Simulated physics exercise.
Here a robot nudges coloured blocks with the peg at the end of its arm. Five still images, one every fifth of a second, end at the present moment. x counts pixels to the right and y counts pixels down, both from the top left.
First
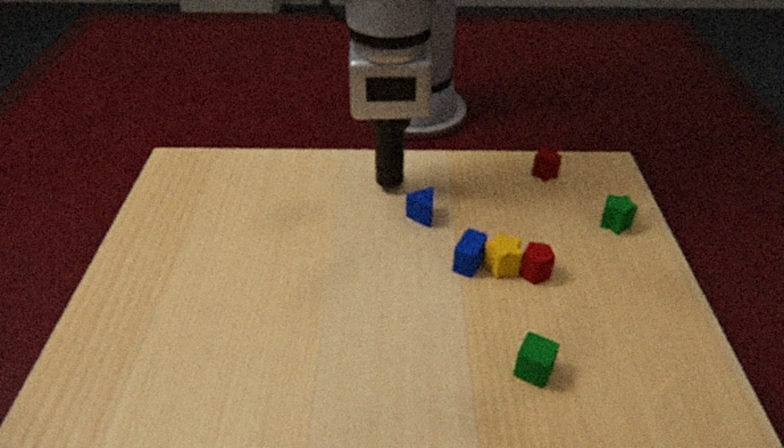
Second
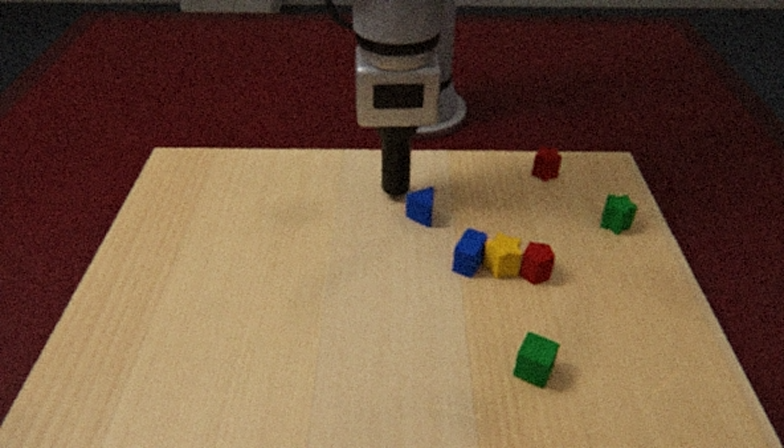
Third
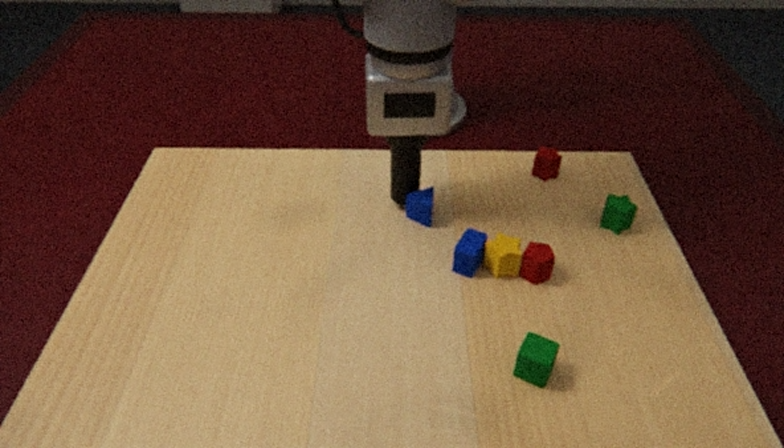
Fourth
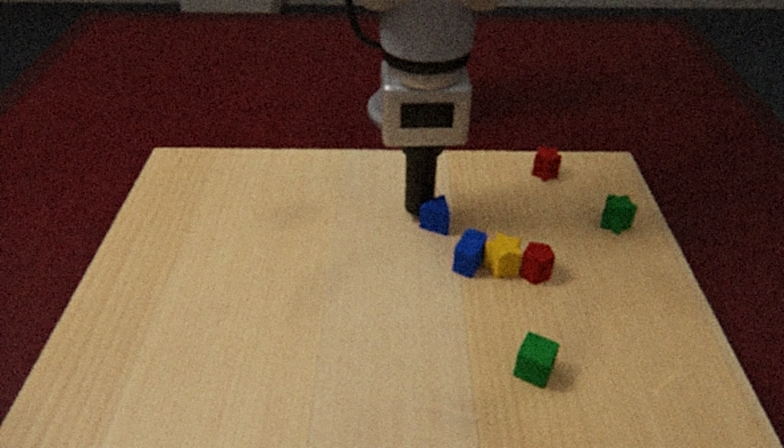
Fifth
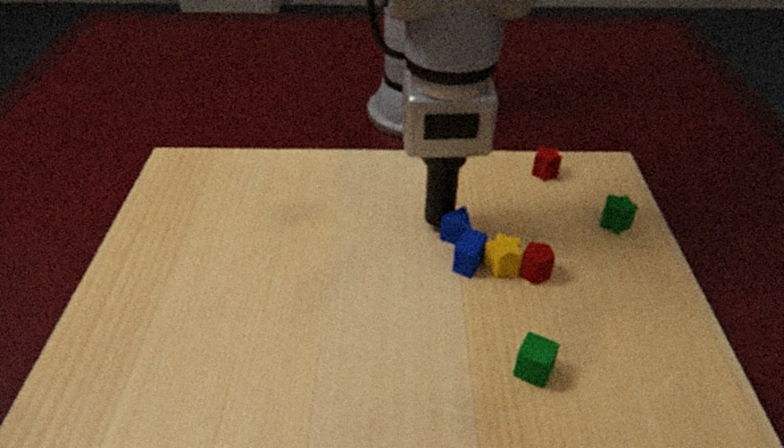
A robot arm moves its peg to the blue triangular block and nudges it rightward.
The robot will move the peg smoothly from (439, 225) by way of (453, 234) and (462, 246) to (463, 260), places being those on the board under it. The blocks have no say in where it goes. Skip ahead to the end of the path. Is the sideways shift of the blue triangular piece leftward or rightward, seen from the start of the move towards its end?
Shifts left.
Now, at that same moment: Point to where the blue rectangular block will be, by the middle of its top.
The blue rectangular block ends near (477, 256).
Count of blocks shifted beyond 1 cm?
The result: Three blocks or more.
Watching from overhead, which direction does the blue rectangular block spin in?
The sense of turning is clockwise.
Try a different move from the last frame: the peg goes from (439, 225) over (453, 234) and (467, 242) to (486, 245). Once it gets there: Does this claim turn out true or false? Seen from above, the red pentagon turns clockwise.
False
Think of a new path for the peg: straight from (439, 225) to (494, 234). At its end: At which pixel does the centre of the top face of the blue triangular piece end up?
Its top centre lands on (496, 229).
On the path given first. Halfway along, peg at (459, 233); blue triangular piece at (484, 230), turned 15° anticlockwise; blue rectangular block at (473, 249), turned 30° clockwise; yellow star at (510, 251), turned 15° anticlockwise; red pentagon at (543, 252).
At the end, peg at (464, 252); blue triangular piece at (495, 238), turned 30° anticlockwise; blue rectangular block at (477, 256), turned 55° clockwise; yellow star at (513, 258), turned 40° anticlockwise; red pentagon at (544, 252).
